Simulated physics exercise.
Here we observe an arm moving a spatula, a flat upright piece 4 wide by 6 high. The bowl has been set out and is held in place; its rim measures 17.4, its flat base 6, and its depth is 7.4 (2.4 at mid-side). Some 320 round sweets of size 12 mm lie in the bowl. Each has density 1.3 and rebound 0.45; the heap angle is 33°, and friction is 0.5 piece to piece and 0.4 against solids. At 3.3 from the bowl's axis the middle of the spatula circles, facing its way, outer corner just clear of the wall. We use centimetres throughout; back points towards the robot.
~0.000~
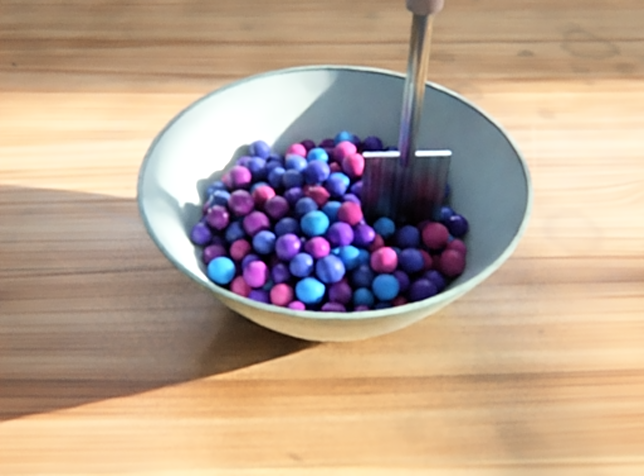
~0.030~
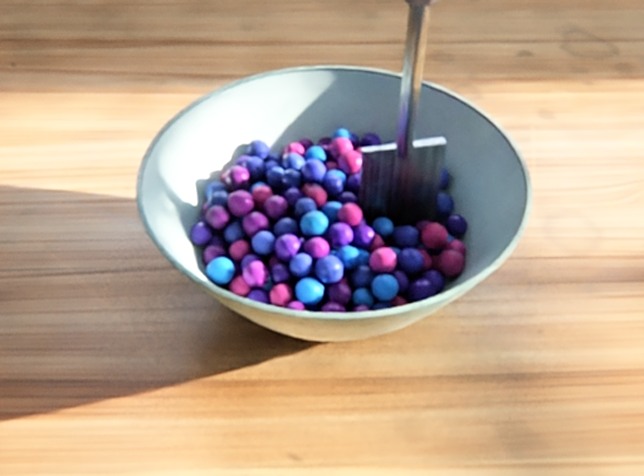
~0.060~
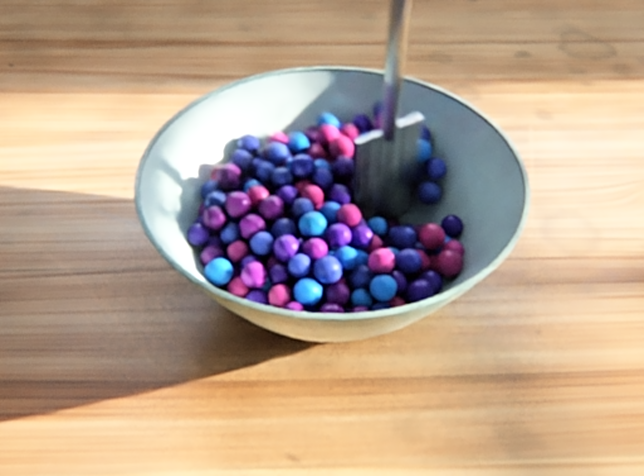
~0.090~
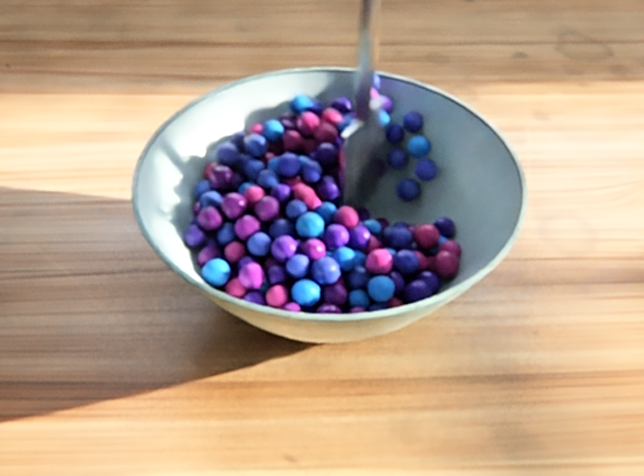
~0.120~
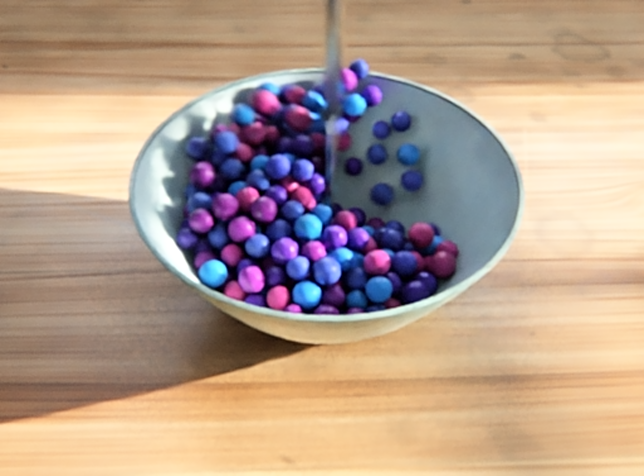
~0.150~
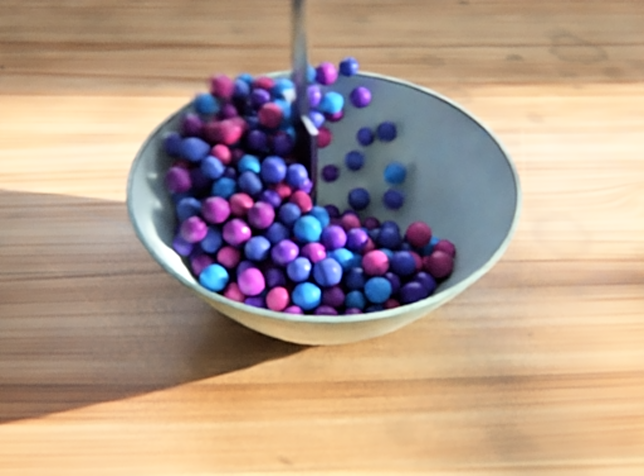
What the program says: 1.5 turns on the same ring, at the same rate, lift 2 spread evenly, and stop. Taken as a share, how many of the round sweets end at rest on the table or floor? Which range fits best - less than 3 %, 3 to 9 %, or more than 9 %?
The range that fits is more than 9 %.
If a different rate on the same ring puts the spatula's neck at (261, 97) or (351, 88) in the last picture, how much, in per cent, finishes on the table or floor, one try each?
Near 30 in a hundred for the first and near 5 in a hundred for the second.
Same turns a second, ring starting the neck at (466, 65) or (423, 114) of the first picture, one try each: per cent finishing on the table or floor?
Near 0 per cent and near 20 per cent, in that order.
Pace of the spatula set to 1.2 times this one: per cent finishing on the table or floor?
That gives some 30 percent.
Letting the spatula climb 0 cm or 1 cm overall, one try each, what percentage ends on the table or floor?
Near 25 in a hundred, then near 20 in a hundred.
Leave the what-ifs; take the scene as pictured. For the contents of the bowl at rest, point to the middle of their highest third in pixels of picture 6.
Somewhere close to (304, 225).
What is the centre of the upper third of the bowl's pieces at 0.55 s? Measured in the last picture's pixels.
The centre is close to (342, 168).
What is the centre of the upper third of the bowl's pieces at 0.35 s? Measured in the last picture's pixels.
Centre of upper third: Approx. (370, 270) px.
After 0.35 s, 274° round, highest piece 10 above the table; 284 in the bowl, 12 on the table or floor, 20 in flight or on the tool.
After 0.55 s, 80° round, highest piece 9 above the table; 265 in the bowl, 47 on the table or floor, 4 in flight or on the tool.
After 0.85 s, 180° round, highest piece 7 above the table; 262 in the bowl, 54 on the table or floor.
After 1.55 s, 180° round, highest piece 7 above the table; 262 in the bowl, 54 on the table or floor.
In the end, 262 in the bowl, 54 on the table or floor. That is 17 % on the table or floor.
